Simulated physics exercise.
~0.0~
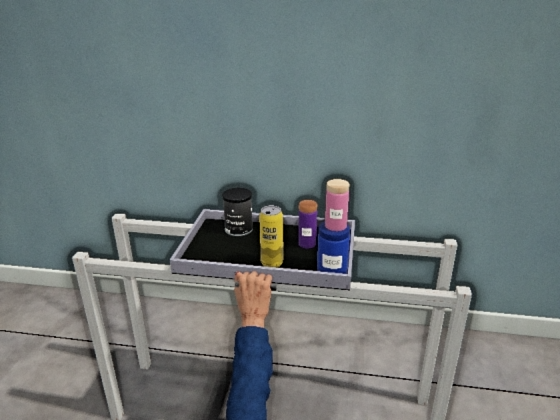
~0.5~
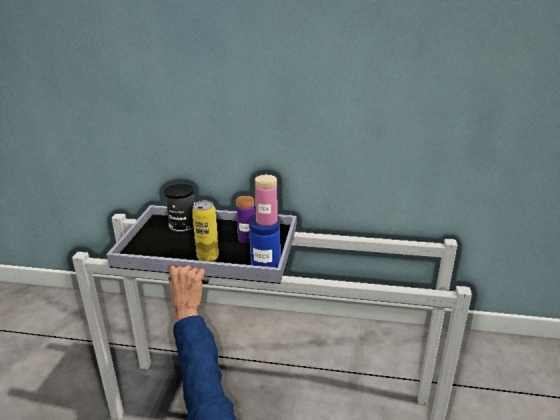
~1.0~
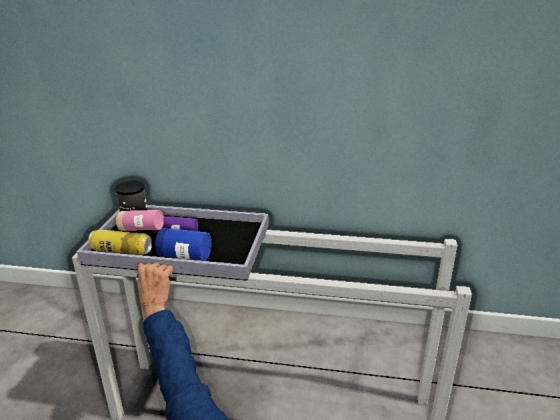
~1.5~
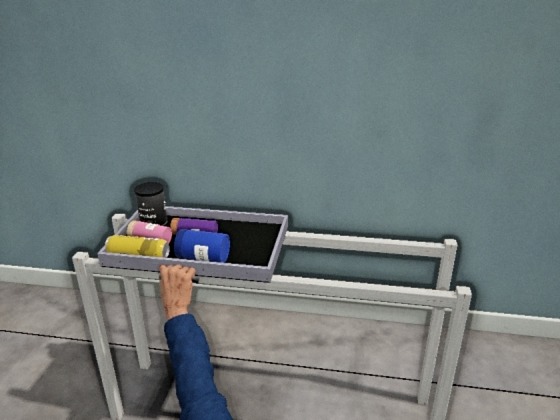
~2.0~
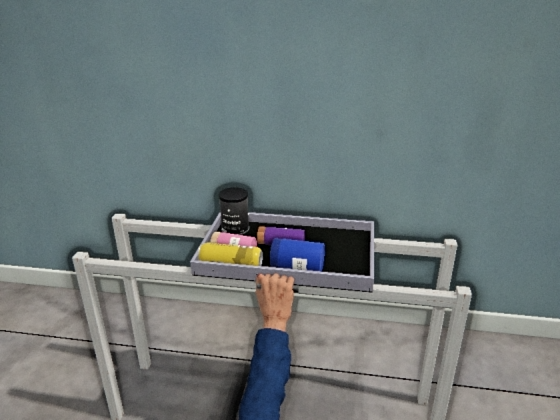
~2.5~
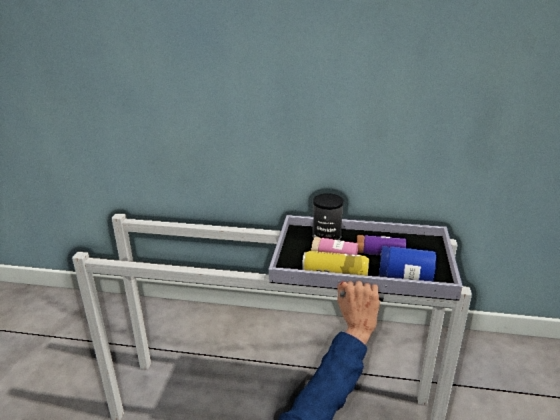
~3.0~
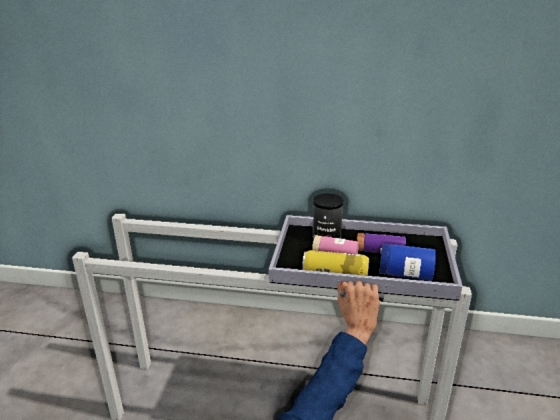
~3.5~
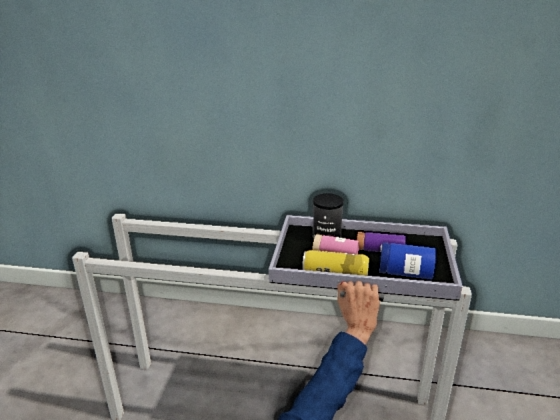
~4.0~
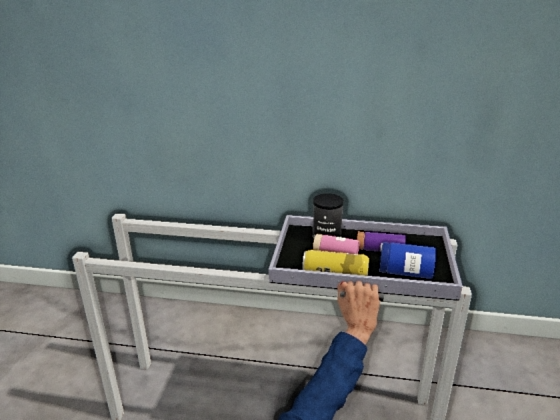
Against a blue-green wall, a hand shoves a tray left then right along a rack, four containers toppling, black tin standing.
